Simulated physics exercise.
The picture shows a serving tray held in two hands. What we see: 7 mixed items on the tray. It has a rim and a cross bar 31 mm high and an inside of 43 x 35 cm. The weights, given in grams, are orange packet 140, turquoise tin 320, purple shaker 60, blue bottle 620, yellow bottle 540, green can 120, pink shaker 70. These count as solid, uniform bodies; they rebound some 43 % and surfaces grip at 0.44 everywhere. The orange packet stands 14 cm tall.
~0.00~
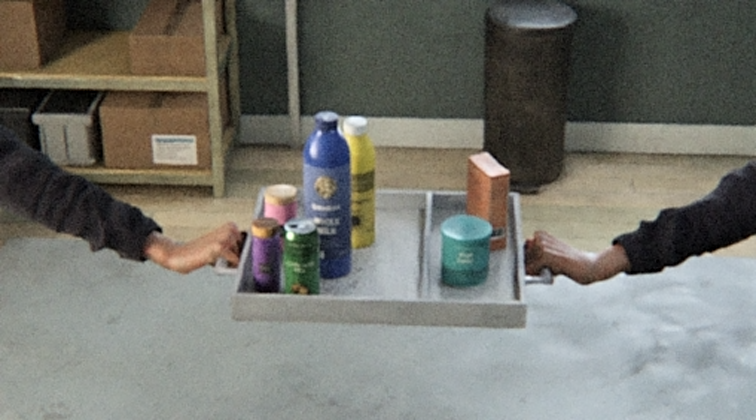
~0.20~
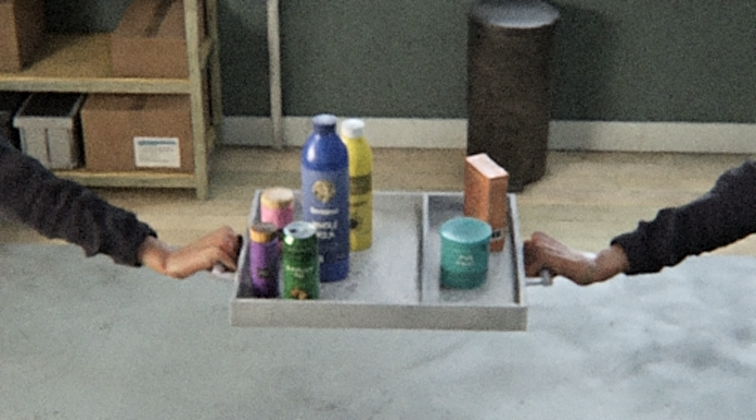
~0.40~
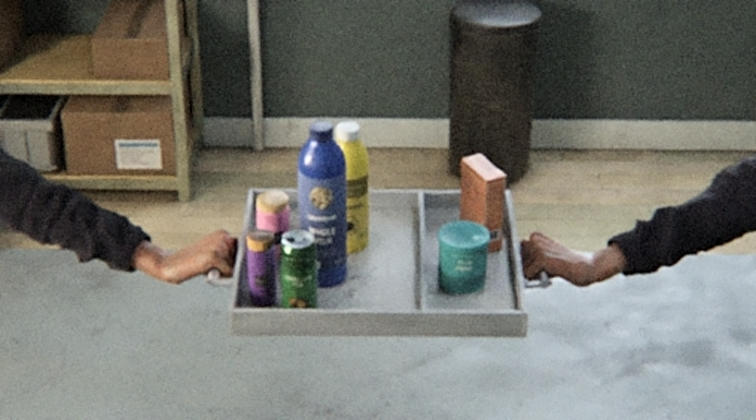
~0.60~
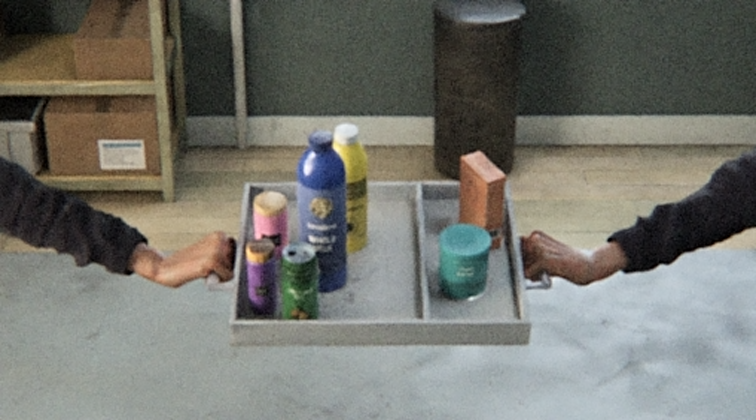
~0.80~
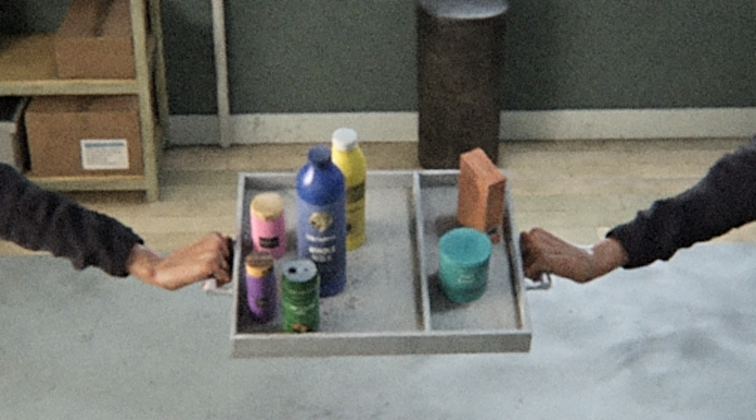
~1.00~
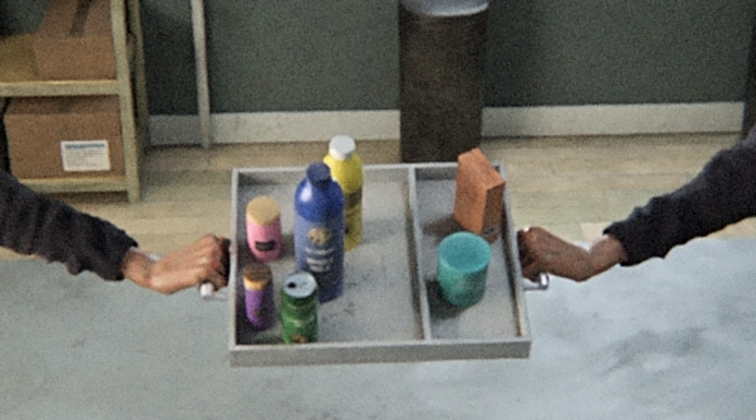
A tray of bottles and containers, held by two hands, gradually tilts its near edge down.
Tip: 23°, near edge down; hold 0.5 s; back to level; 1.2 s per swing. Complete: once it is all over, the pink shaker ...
... is still standing.
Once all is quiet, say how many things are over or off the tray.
Total: 4.
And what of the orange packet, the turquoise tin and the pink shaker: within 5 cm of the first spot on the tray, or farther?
Here is how it goes: The orange packet remains near its start; next, the turquoise tin remains near its start; last, the pink shaker remains near its start.
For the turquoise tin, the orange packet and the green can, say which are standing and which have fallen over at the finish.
In the last frame the turquoise tin remains up, the orange packet remains up and the green can does not stay up.
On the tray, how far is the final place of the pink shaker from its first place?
Displacement: Approx. 1 cm.
After 1.50 s, tray tilted 23°, near edge down; purple shaker, blue bottle and green can now off the tray; yellow bottle on its side.
After 1.90 s, tray tilted 23°, near edge down; yellow bottle on its side.
After 3.30 s, tray level; yellow bottle on its side.
In the end (5.4 s), off the tray and tipped over, purple shaker, blue bottle and green can; toppled on the tray, yellow bottle; the other 3 under 5 cm from the start. At the end, from the last picture's camera, pink shaker near (265, 230).
